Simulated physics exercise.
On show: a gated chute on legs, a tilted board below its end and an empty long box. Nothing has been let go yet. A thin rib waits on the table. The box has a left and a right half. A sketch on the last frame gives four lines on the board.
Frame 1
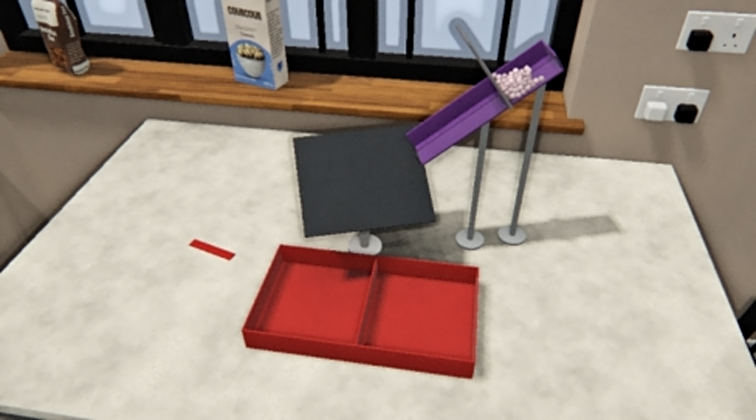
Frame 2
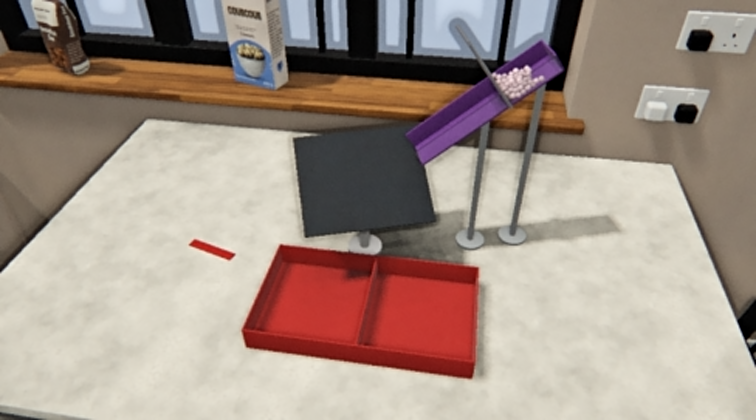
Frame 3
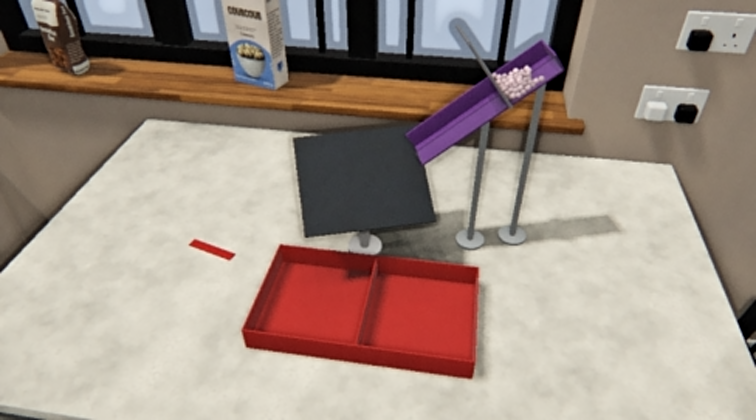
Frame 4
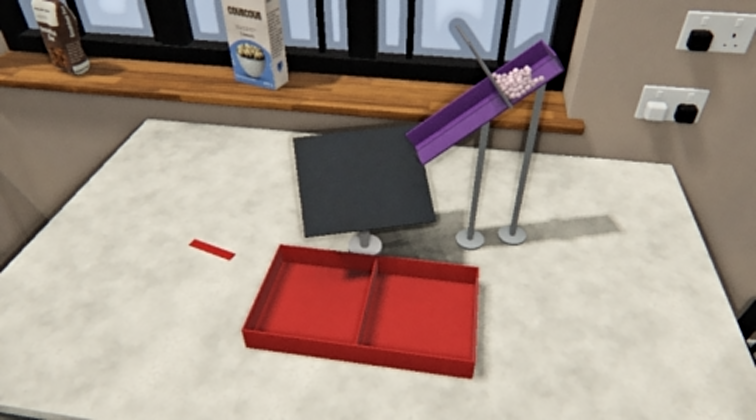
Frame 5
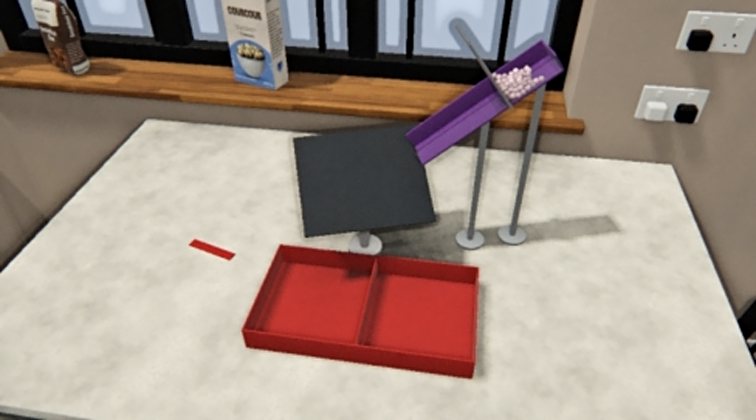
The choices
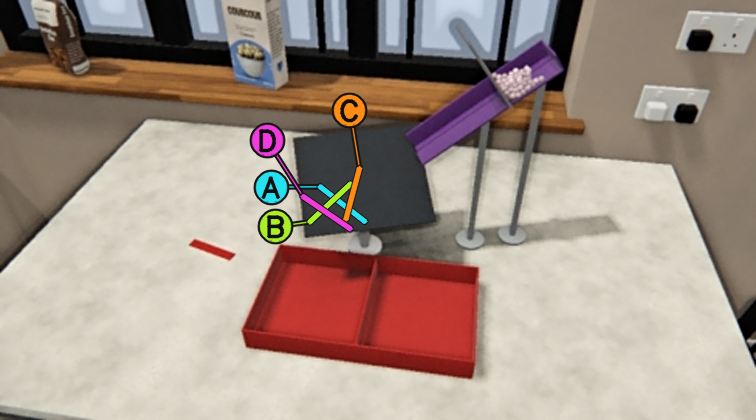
On a pale kitchen worktop by a window, a purple chute on grey legs holds a cluster of small pale pink beads near its upper end. A dark tilted board stands below it, behind an empty red box with two compartments, and a thin red strip lies to the left. Nothing visibly moves.
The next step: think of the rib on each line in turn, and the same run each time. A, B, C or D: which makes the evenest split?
It is D.
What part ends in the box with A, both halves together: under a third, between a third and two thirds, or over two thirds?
It is over two thirds.
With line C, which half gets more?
Left.
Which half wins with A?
The right half.
On the marked copy, line A from (320, 186) to (364, 221); line B from (350, 183) to (309, 221); line C from (359, 168) to (345, 219); line D from (303, 196) to (350, 228).
With A, of what is caught, a small part in the left half, most in the right.
With B, of what is caught, nearly all in the left half, a small part in the right.
With C, of what is caught, nearly all in the left half, a small part in the right.
With D, of what is caught, about half in the left half, about half in the right.
